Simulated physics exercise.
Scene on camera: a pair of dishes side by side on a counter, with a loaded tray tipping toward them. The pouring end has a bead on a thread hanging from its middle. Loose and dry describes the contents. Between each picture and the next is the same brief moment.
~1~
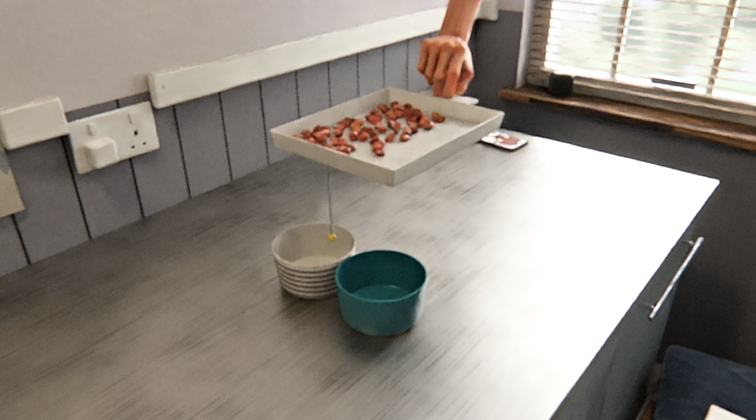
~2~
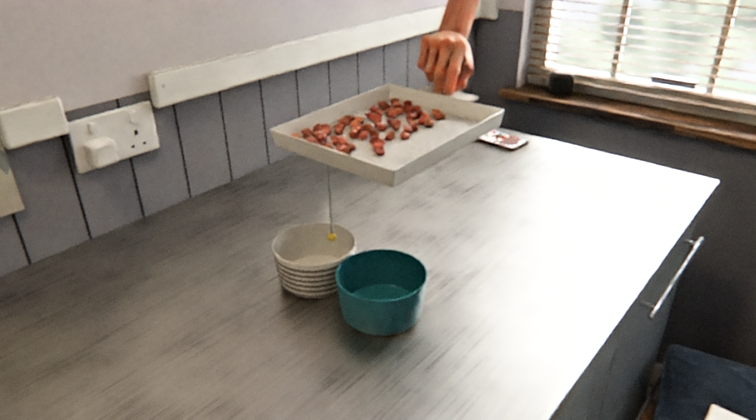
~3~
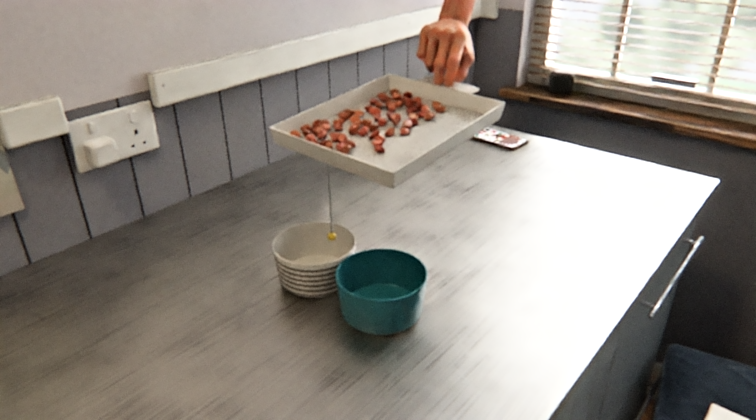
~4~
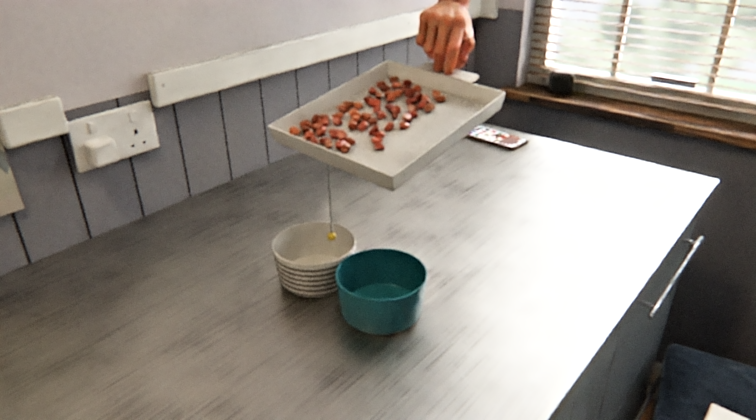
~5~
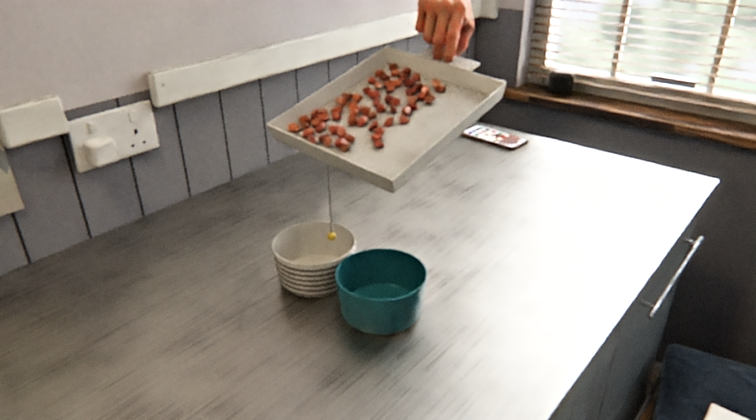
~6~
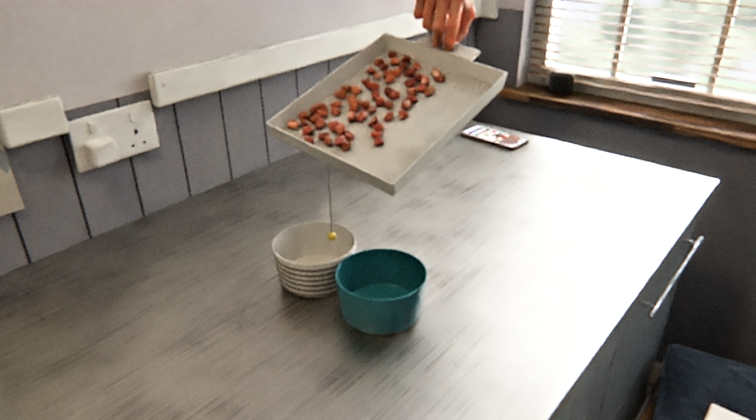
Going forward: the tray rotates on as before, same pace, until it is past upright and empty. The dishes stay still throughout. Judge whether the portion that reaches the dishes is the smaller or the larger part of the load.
It is the larger part.
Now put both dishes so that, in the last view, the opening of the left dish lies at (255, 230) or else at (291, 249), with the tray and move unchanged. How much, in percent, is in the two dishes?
In order: 20 percent and 90 percent.
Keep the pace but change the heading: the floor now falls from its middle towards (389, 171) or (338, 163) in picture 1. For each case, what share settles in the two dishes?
The first comes to 90 %, while the second comes to 40 %.
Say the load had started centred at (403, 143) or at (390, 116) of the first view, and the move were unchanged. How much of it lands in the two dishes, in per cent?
It's 90 percent the first time and 80 percent the second.
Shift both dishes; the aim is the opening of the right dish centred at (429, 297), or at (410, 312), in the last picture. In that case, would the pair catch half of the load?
Held in all, by try: A larger portion, then a larger portion.
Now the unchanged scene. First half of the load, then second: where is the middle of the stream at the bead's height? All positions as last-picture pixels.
First around (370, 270), afterwards around (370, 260).
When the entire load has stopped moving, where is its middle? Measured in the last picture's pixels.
Close to (371, 308) in the last view.
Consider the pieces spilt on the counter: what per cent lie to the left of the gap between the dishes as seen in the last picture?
Near 90 in a hundred.
Just after the last frame, tray tipped steeply; almost all on the tray; about a tenth in the air.
A moment on, tray tipped past a quarter turn; roughly a third on the tray; roughly a third in the right dish; about a tenth outside both; roughly a quarter in the air.
Further on, tray tipped past a quarter turn; the larger part in the right dish; roughly a quarter outside both.
When it is over, tray tipped past a quarter turn; the larger part in the right dish; not one in the left dish; roughly a quarter outside both.
